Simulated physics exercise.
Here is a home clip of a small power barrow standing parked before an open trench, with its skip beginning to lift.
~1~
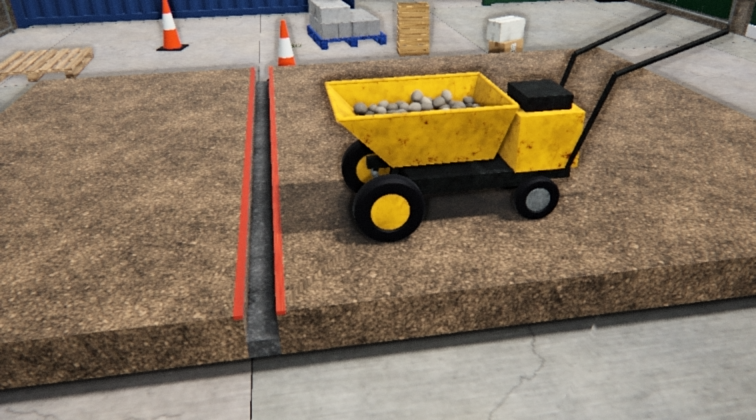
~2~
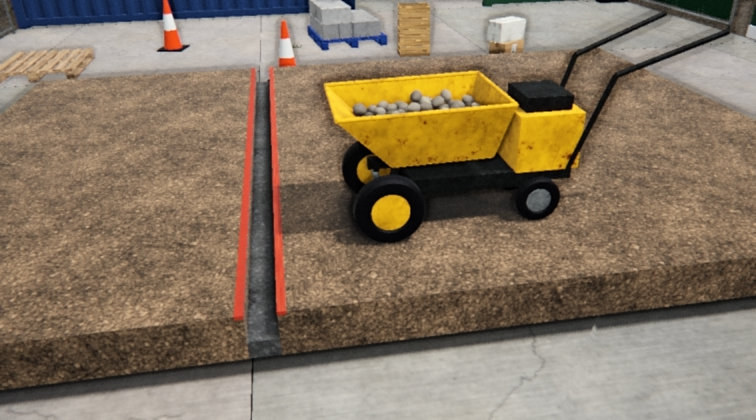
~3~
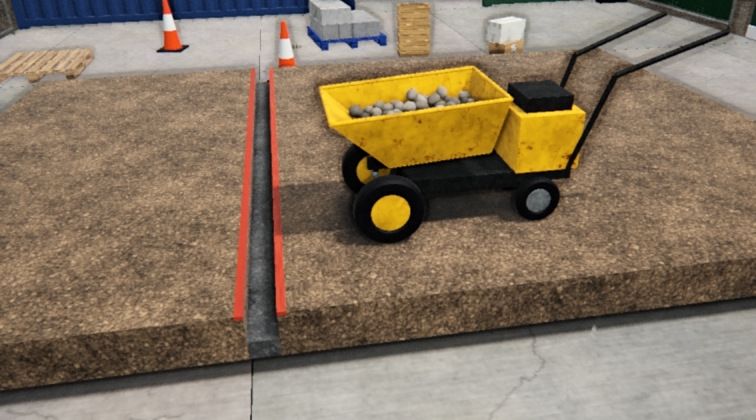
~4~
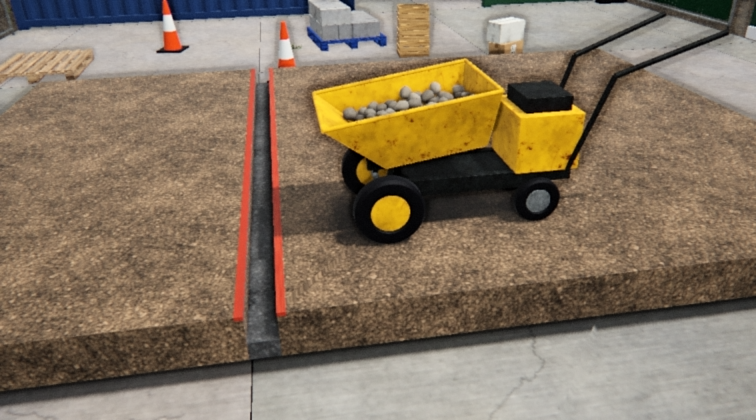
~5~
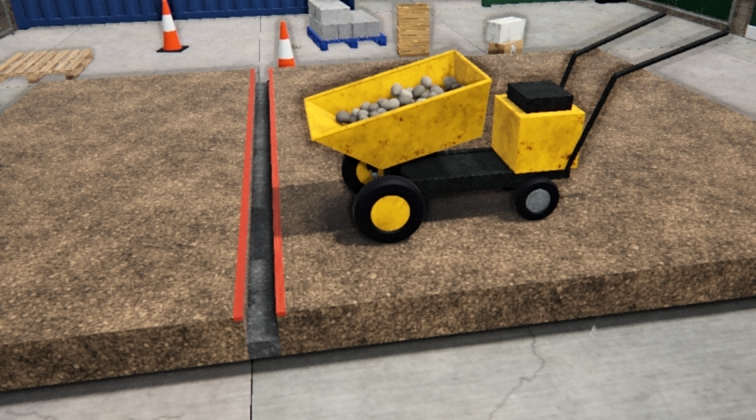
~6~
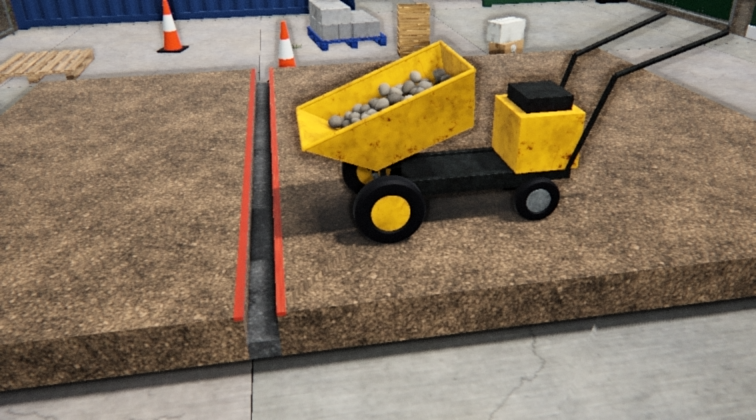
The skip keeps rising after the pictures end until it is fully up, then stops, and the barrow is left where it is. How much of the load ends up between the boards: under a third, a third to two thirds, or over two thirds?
Most likely the part landing in the trench will be one third to two thirds.
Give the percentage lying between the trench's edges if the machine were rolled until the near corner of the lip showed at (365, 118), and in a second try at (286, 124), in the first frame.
Close to 50 in a hundred, and close to 0 in a hundred.
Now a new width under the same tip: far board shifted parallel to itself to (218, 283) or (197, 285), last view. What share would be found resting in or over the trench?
70 %, then 80 %.
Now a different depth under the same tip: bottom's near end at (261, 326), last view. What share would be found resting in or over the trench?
About 30 per cent.
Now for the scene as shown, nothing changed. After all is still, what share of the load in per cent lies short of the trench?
That share is about 0 percent.
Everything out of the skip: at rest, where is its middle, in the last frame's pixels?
I'd place the middle at about (254, 231).
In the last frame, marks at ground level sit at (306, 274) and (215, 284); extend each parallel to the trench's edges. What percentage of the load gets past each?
First 70 in a hundred, second 20 in a hundred.
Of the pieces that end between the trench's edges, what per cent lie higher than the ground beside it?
Roughly 15 %.
Soon after the last picture, skip tipped steeply; all in the skip.
A little later, skip tipped right over; about half in the skip; a stray few short of the trench; about a third in or heaped over the trench; a small part beyond it.
Later still, skip tipped right over; about a quarter in the skip; about half in or heaped over the trench; about a quarter beyond it.
At rest, skip tipped right over; about a quarter in the skip; about half in or heaped over the trench; about a quarter beyond it.
